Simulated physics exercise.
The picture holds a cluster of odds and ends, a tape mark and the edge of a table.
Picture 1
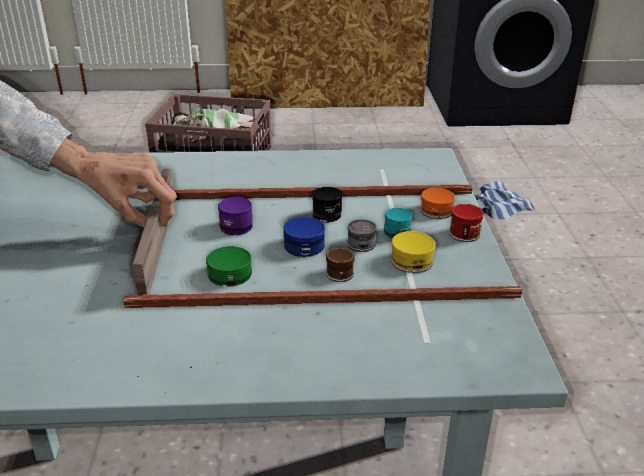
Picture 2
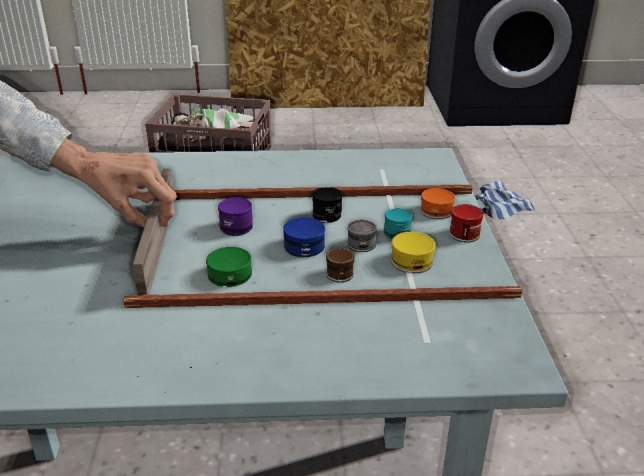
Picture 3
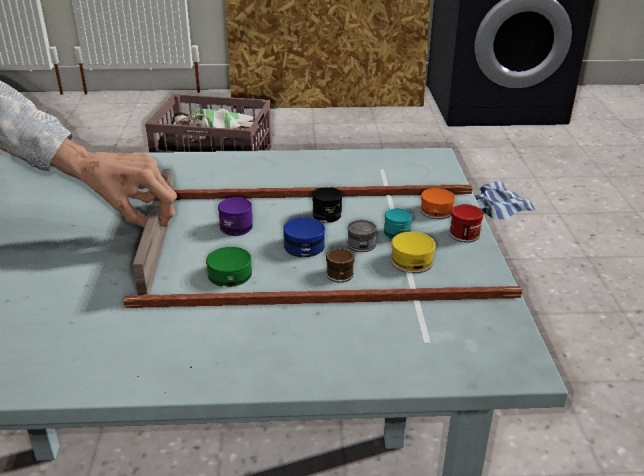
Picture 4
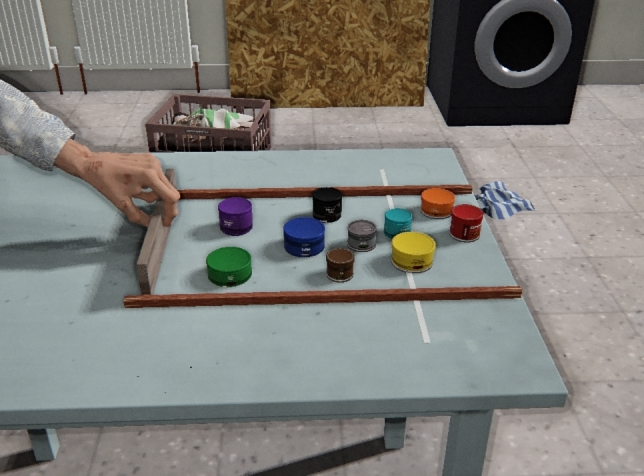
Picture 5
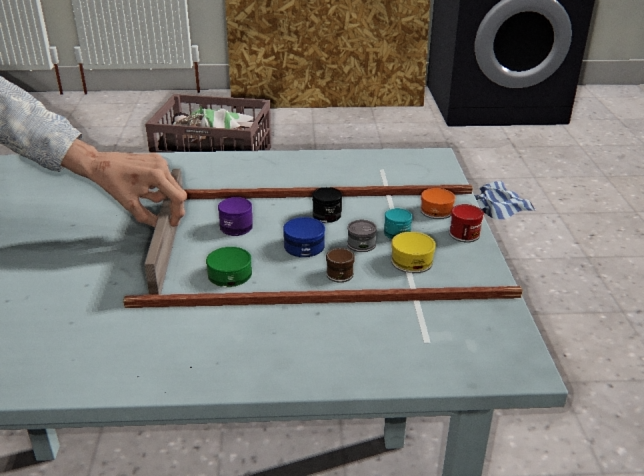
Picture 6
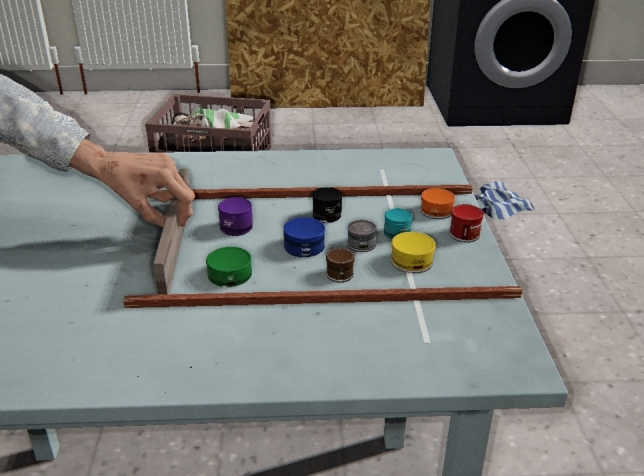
A hand holding a board upright at the left of a pale table shifts it slightly to the right between two reddish-brown rods, while the colourful tubs and tins in front of it, around a light tape mark, remain still.
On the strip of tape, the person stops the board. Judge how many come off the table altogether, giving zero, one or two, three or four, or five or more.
My judgement: Zero.
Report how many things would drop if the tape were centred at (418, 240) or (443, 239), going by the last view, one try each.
0 and 1.
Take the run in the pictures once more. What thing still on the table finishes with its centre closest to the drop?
Foremost one: Red tin.
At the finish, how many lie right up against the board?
Contact count: 4.
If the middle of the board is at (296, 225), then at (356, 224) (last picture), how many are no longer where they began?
First 5, after that 8.
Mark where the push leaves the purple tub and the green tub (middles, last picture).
Reading them off: First (413, 215); then (431, 265).
A little later, none off yet; red tin at rest near (466, 223); orange tin at rest near (437, 203); yellow tin at rest near (413, 252).
When it is over, the number that fall off is zero.
